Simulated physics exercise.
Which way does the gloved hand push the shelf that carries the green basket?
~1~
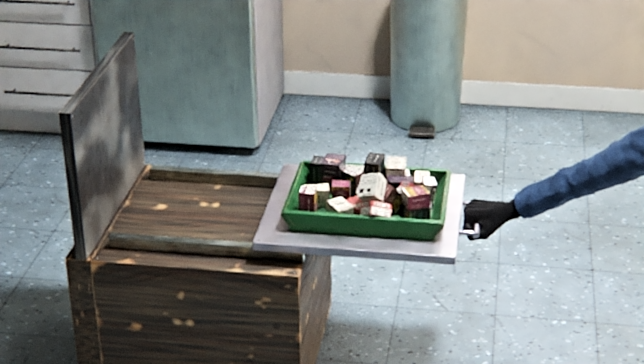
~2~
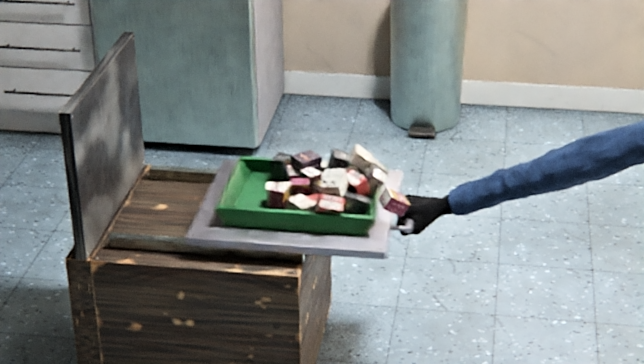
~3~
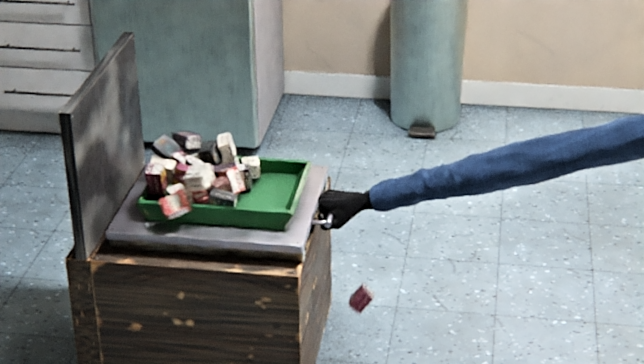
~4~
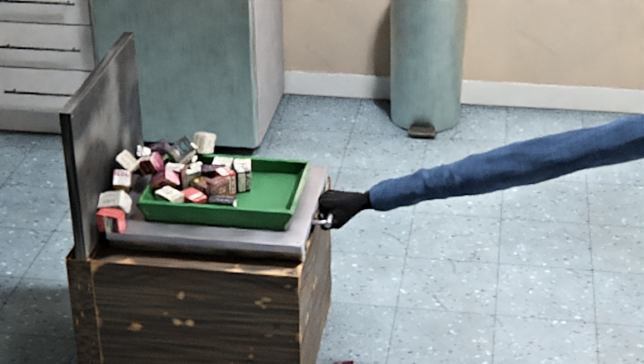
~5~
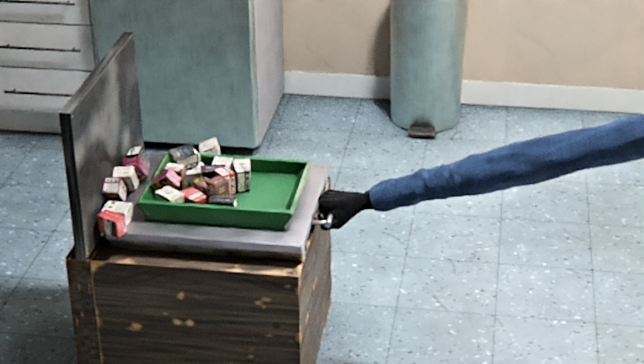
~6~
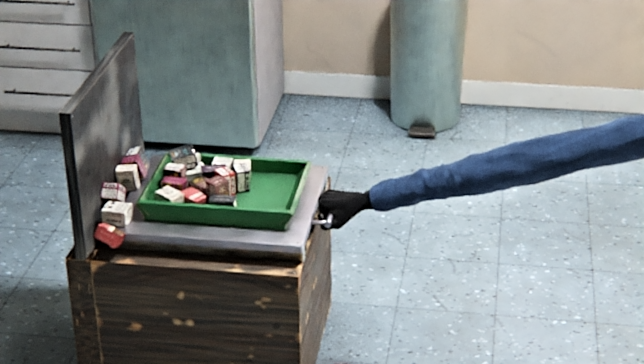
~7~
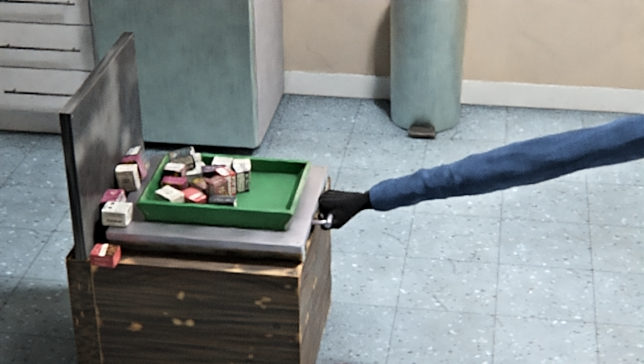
The hand pushes the shelf to the left, over the wooden unit and towards the upright back panel.
